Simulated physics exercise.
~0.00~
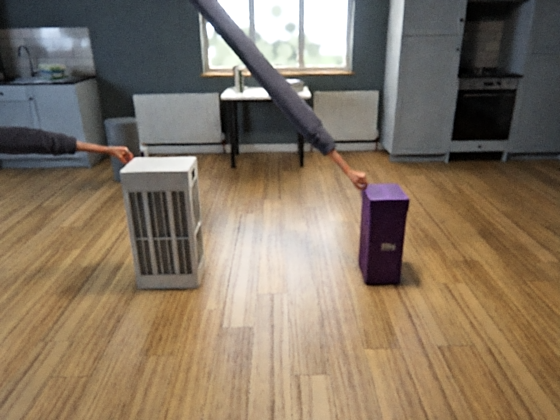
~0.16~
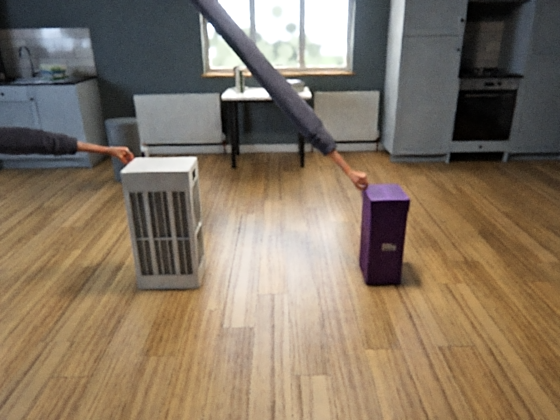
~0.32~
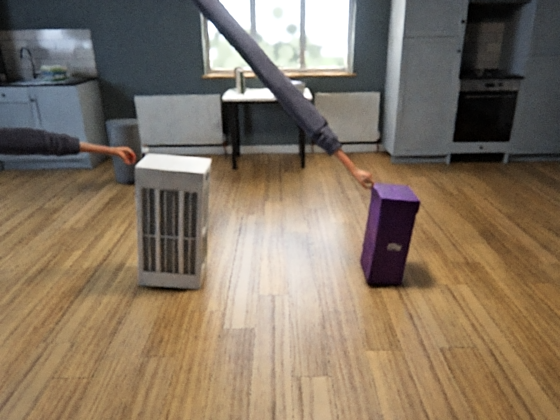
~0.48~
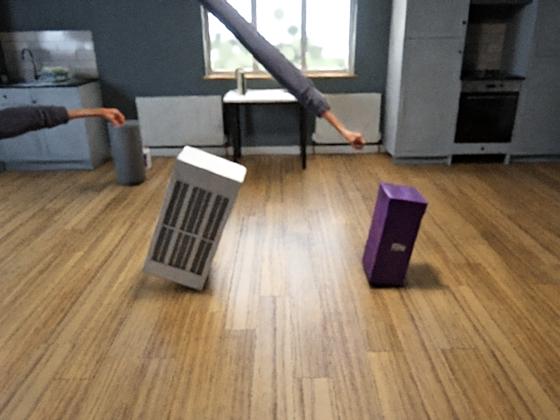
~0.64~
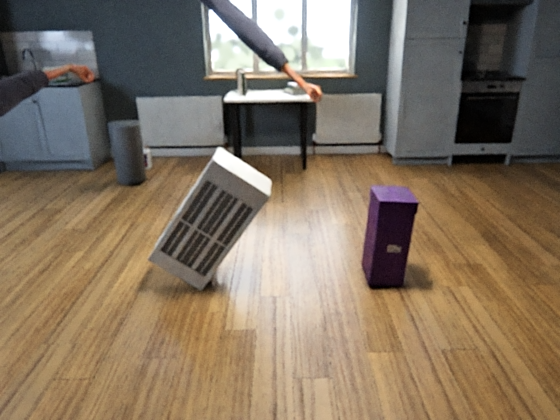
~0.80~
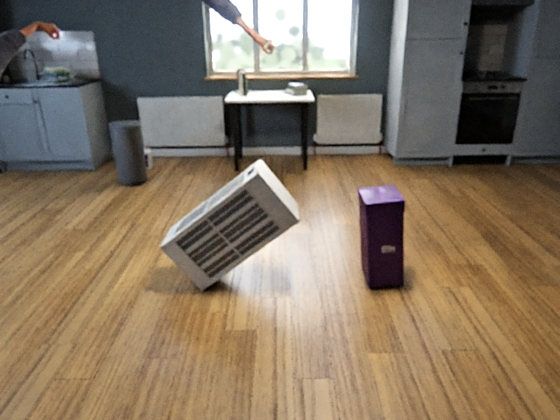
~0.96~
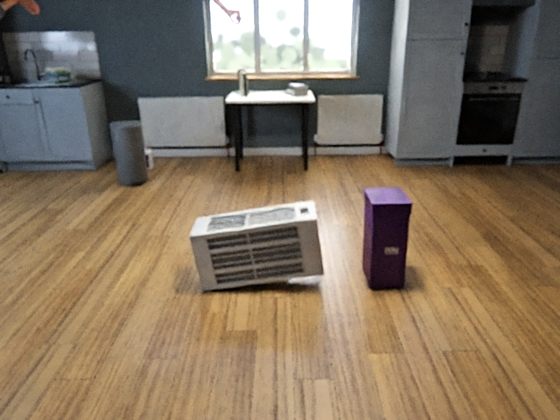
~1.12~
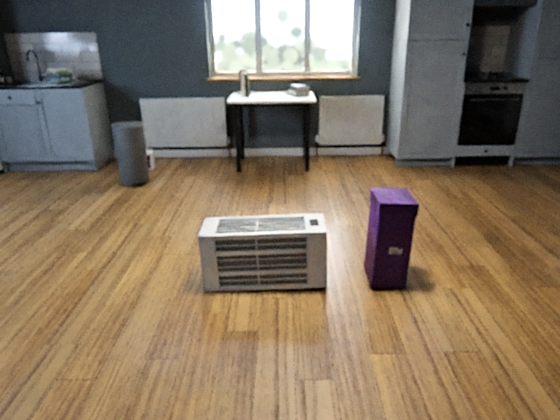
White crate toppling onto its side after two hands push it and a purple tote, which tilts slightly and rocks back upright.
